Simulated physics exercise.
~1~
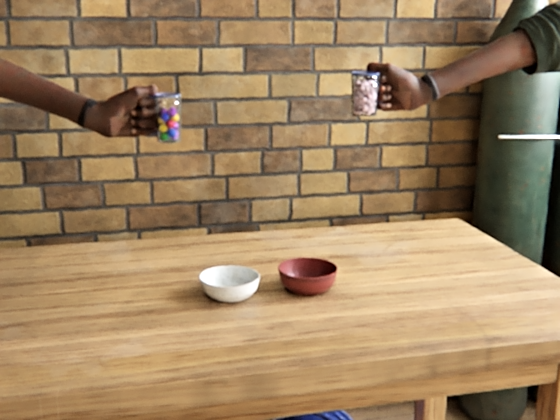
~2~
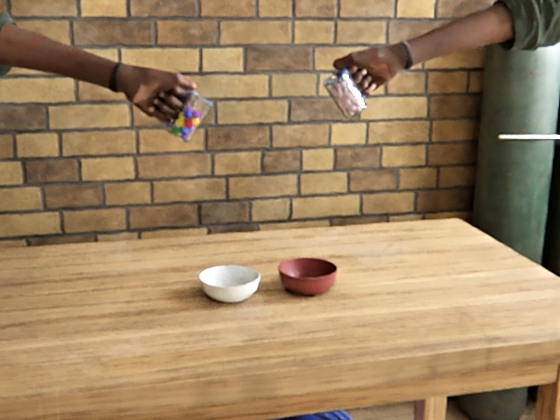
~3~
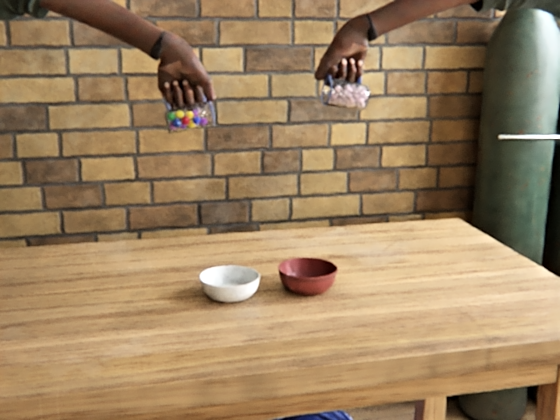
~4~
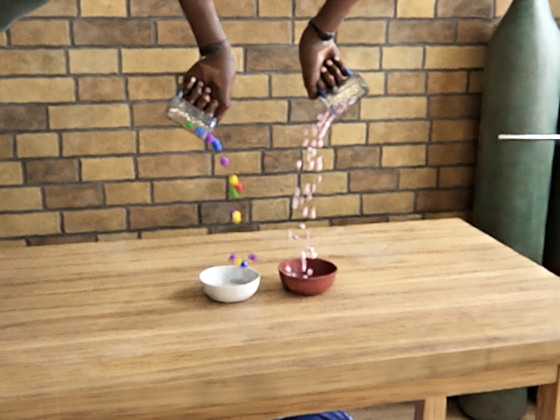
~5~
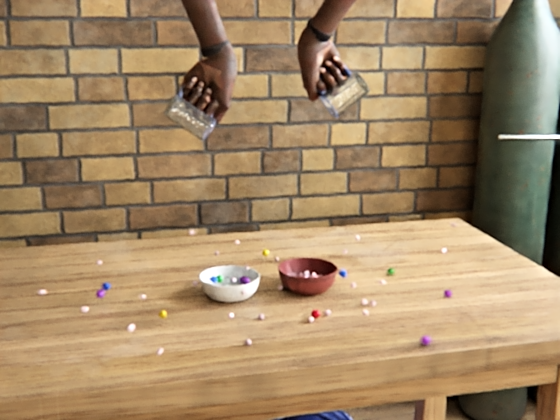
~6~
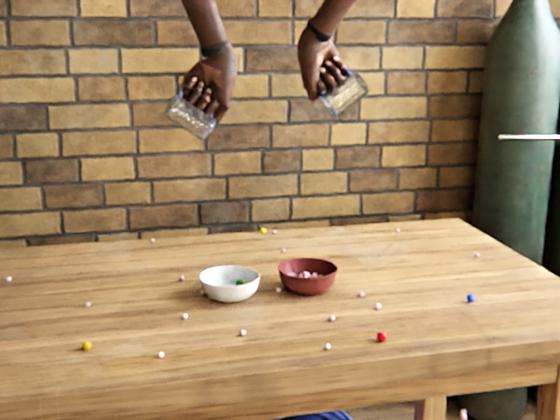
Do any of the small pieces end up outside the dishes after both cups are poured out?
Yes, neither dish keeps its whole load. Some of the multicoloured pieces poured at the white dish and some of the pale pink ones poured at the dark red dish end up outside.
